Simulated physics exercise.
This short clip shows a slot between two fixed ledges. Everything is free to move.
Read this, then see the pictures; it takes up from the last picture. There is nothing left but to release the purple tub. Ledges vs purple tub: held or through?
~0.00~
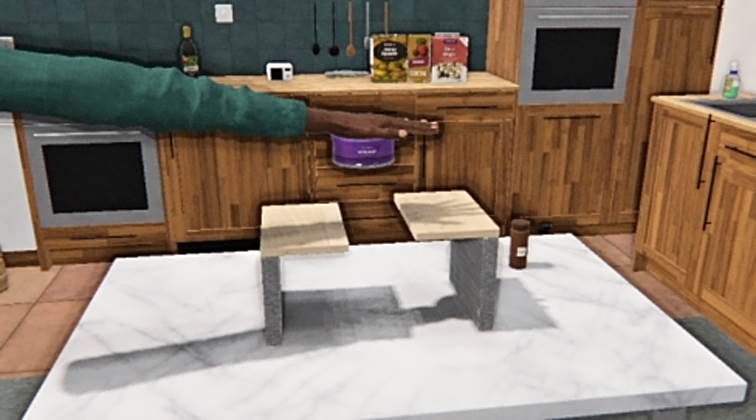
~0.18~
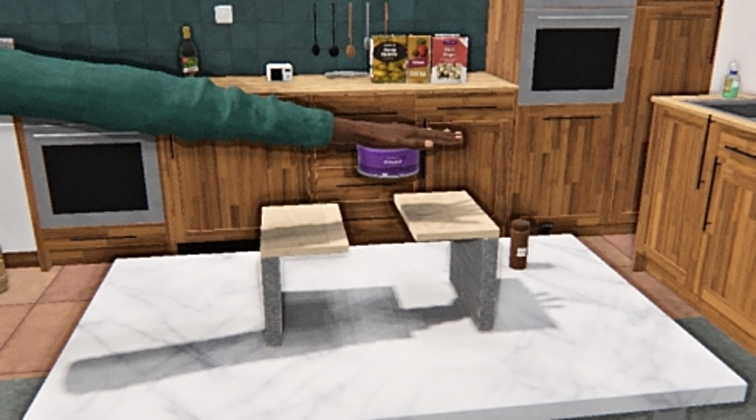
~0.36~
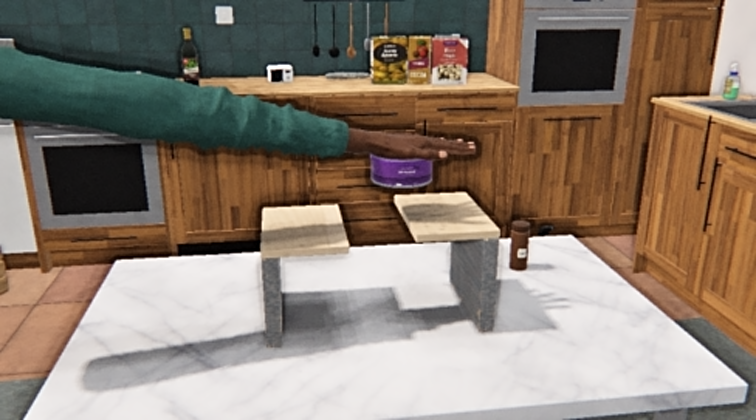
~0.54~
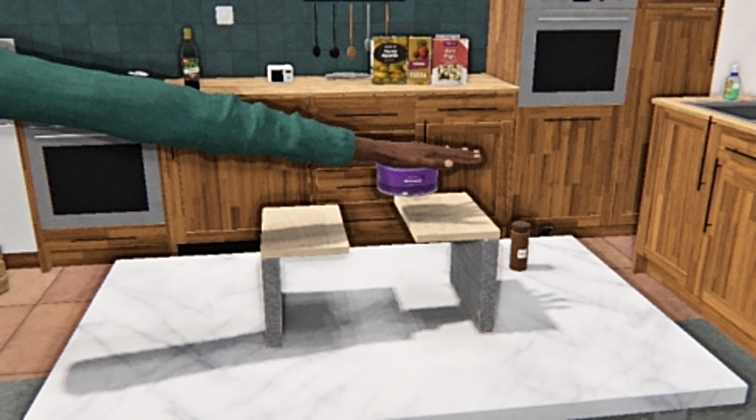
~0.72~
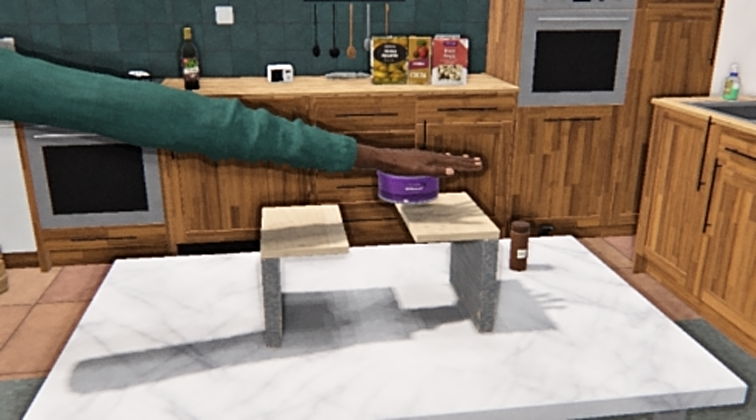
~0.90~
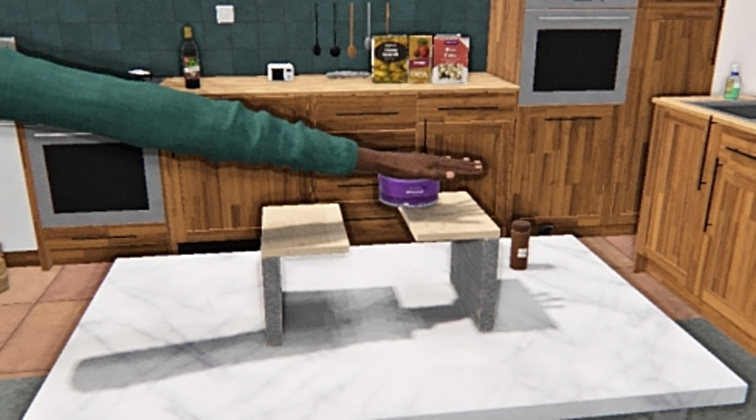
Held.
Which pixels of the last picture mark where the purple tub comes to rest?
Around (409, 200).
After 1.10 s, purple tub slid a little near (409, 199).
After 1.20 s, purple tub resting near (410, 200).
At rest (1.9 s), both in place. Seen from the same camera at the end, purple tub near (409, 200). The tub is caught.
